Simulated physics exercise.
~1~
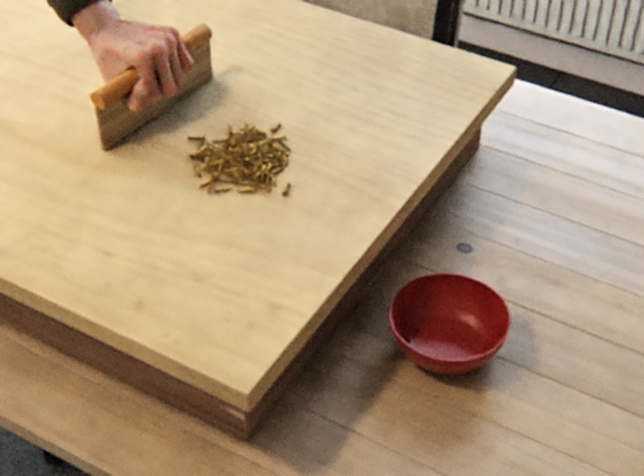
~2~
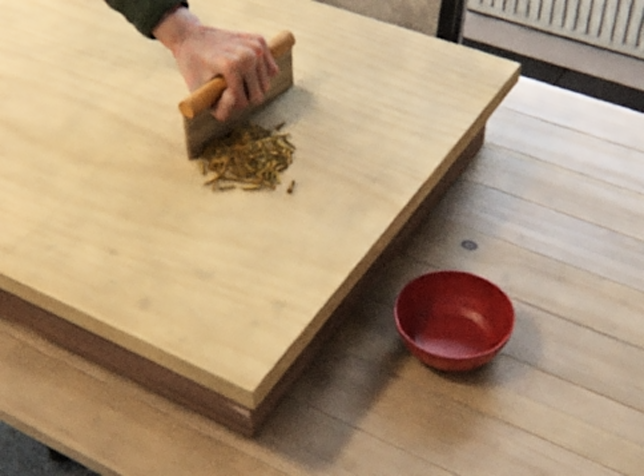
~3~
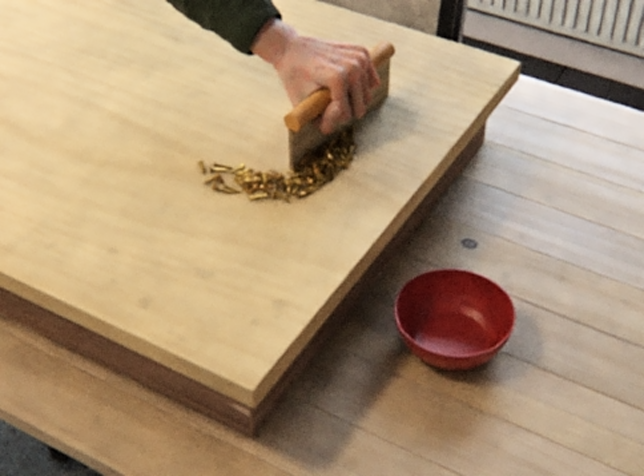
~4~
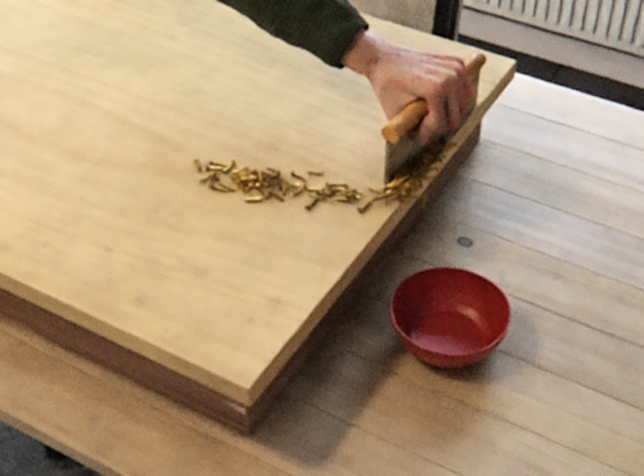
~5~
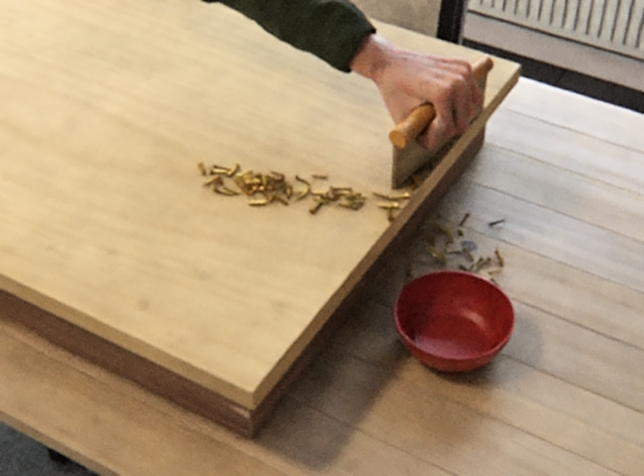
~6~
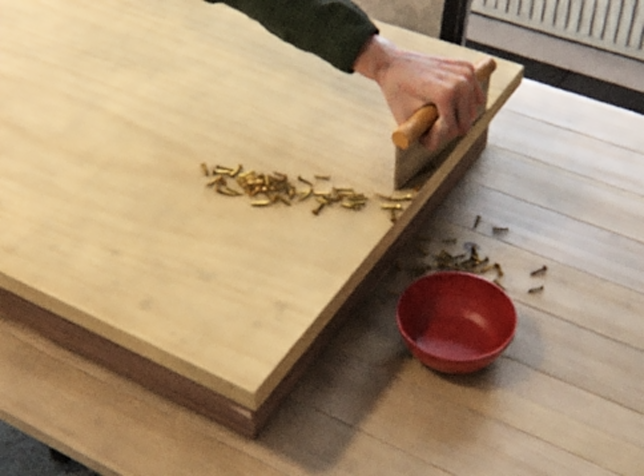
On a pale wooden board raised above a slatted wooden table, seen from above at an angle by a slightly swaying camera, lies a small heap of brass-coloured screws. A red bowl stands on the table below the board's right edge. A hand in a dark green sleeve slides a wooden-handled scraper rightward into the heap, spreading the screws into a trail. The scraper halts at the edge, and some screws drop off, landing and scattering on the table behind the bowl. The bowl stays empty, while slightly more than half the screws remain on the board.
